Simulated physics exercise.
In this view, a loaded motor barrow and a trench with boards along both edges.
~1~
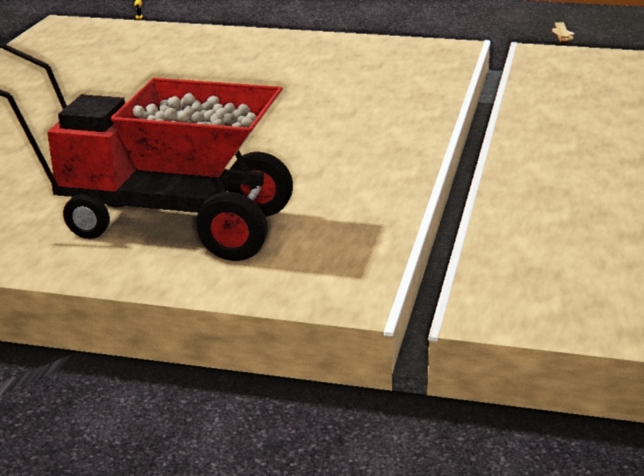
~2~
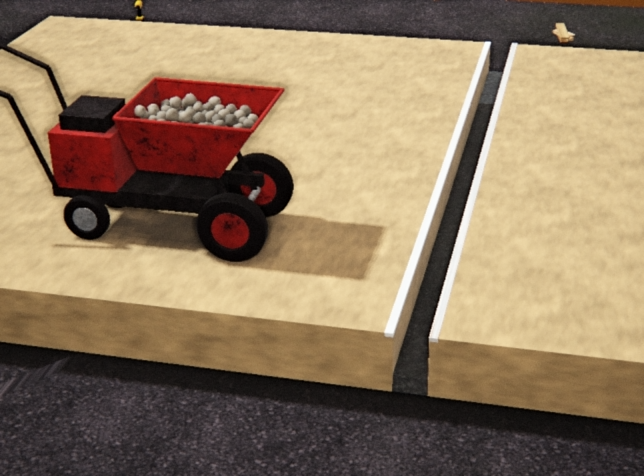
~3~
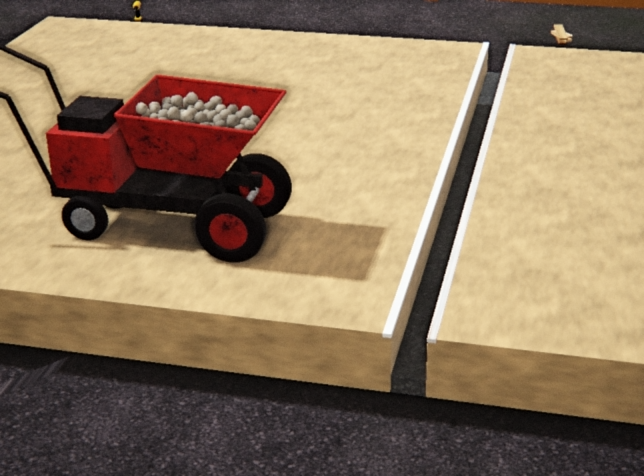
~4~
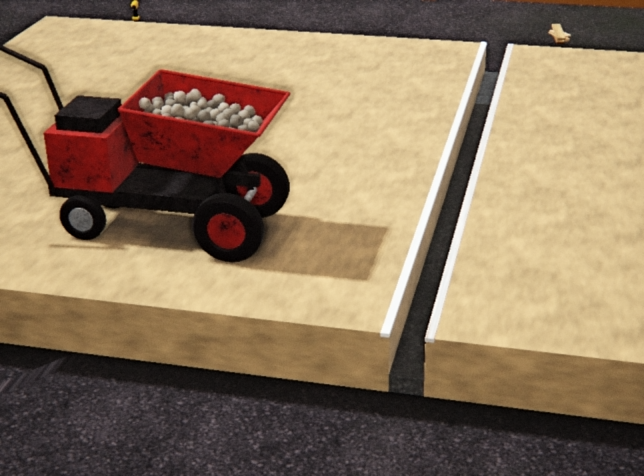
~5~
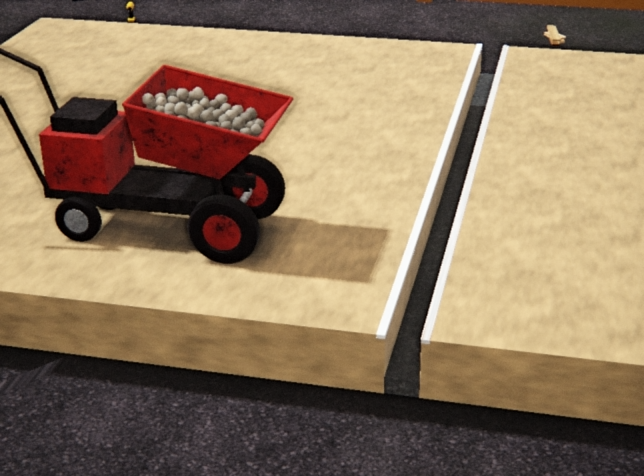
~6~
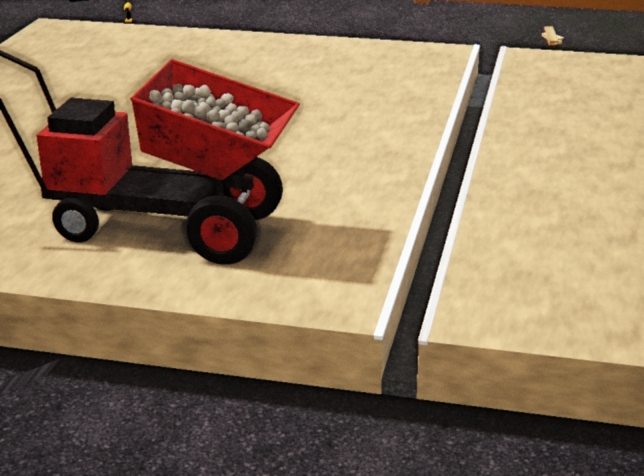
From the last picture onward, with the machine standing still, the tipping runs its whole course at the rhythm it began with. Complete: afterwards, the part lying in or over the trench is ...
... the minority.
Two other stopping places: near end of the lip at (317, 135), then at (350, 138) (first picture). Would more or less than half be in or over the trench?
For the first try, past the halfway mark; for the second, shy of half.
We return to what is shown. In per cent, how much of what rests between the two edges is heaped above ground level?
Estimate: Around 0 %.
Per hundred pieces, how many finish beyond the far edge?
Around 0 %.
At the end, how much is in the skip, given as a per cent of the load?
Around 10 in a hundred.
Just after the last frame, skip tipped steeply; every one in the skip.
A moment on, skip tipped right over; roughly two thirds in the skip; roughly a quarter short of the trench; just a few in or heaped over the trench; just a few falling.
Further on, skip tipped right over; about a tenth in the skip; roughly half short of the trench; roughly a third in or heaped over the trench; just a few beyond it.
When it is over, skip tipped right over; about a tenth in the skip; roughly half short of the trench; roughly a third in or heaped over the trench; just a few beyond it.
